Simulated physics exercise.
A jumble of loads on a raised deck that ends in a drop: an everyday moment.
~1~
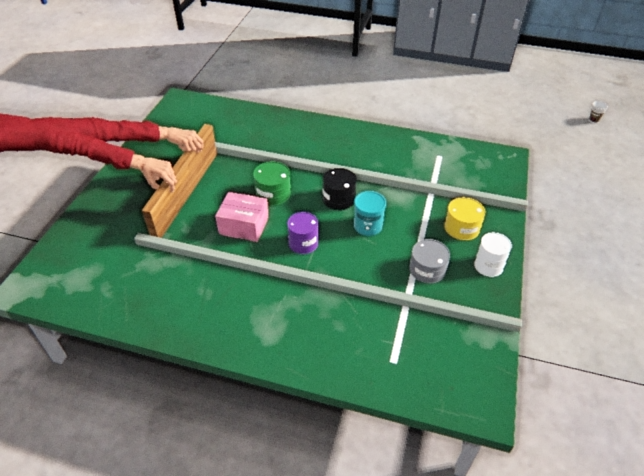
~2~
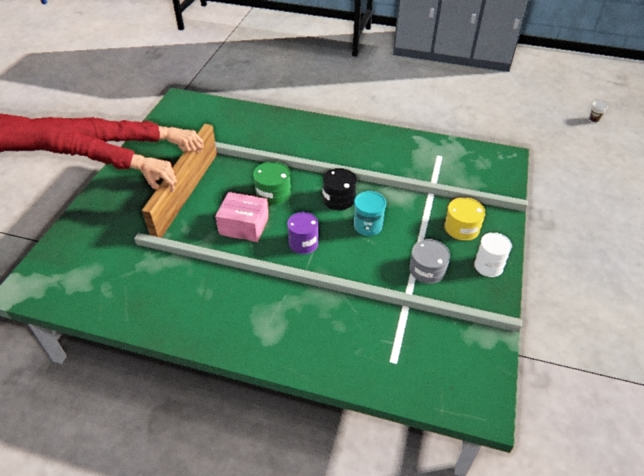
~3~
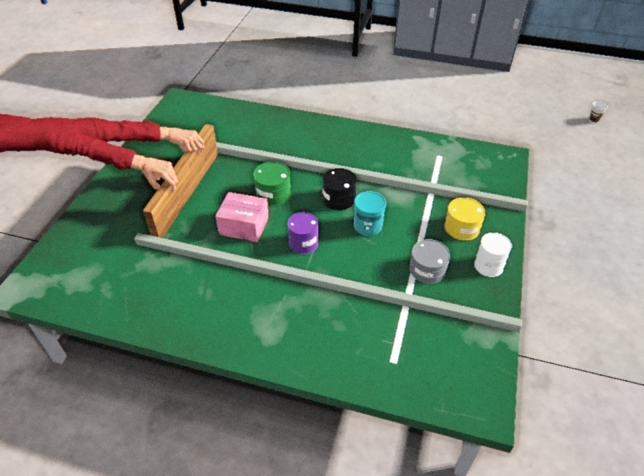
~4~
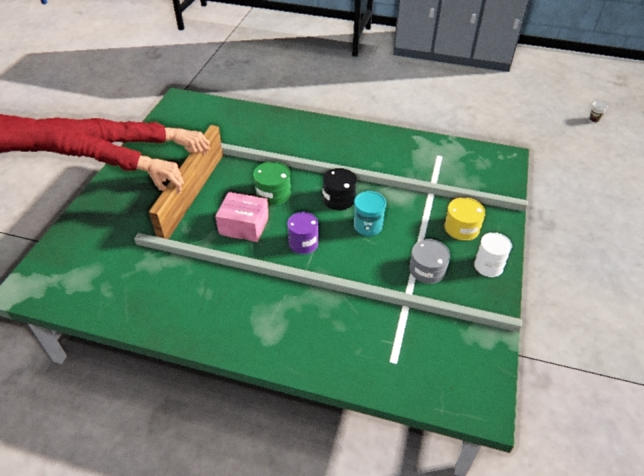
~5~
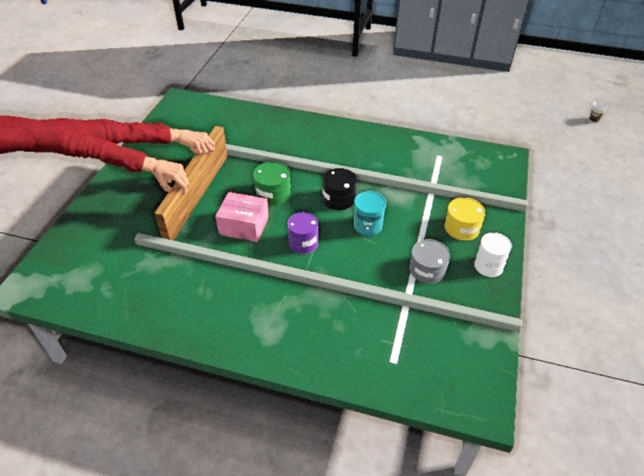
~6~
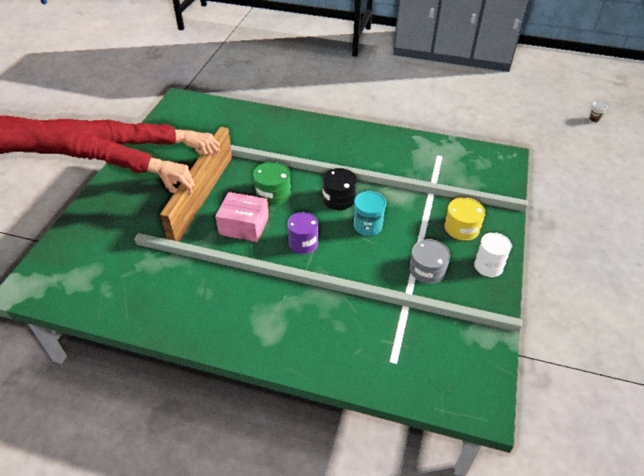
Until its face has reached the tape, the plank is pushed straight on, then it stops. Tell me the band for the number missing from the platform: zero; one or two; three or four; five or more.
I expect not even one to end up below.
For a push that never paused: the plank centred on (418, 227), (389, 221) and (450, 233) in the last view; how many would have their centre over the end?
Per position: 0 / 0 / 1.
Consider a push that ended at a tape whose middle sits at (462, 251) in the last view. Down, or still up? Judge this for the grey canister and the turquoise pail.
Lab note: Grey canister ends up below; turquoise pail is safe.
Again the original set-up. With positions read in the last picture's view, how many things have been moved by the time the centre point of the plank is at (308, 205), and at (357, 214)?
4 by the first point, 6 by the second.
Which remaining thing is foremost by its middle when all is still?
Grey canister - nearest.
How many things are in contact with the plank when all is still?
All in all, 3.
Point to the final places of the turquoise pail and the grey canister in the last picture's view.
(437, 238) and (510, 287), approximately.
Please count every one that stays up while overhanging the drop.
The total comes out at 1.
Soon after, none off yet; white canister at rest near (492, 255); yellow canister at rest near (464, 219); grey canister at rest near (429, 261).
At rest, the number that fall off is zero.
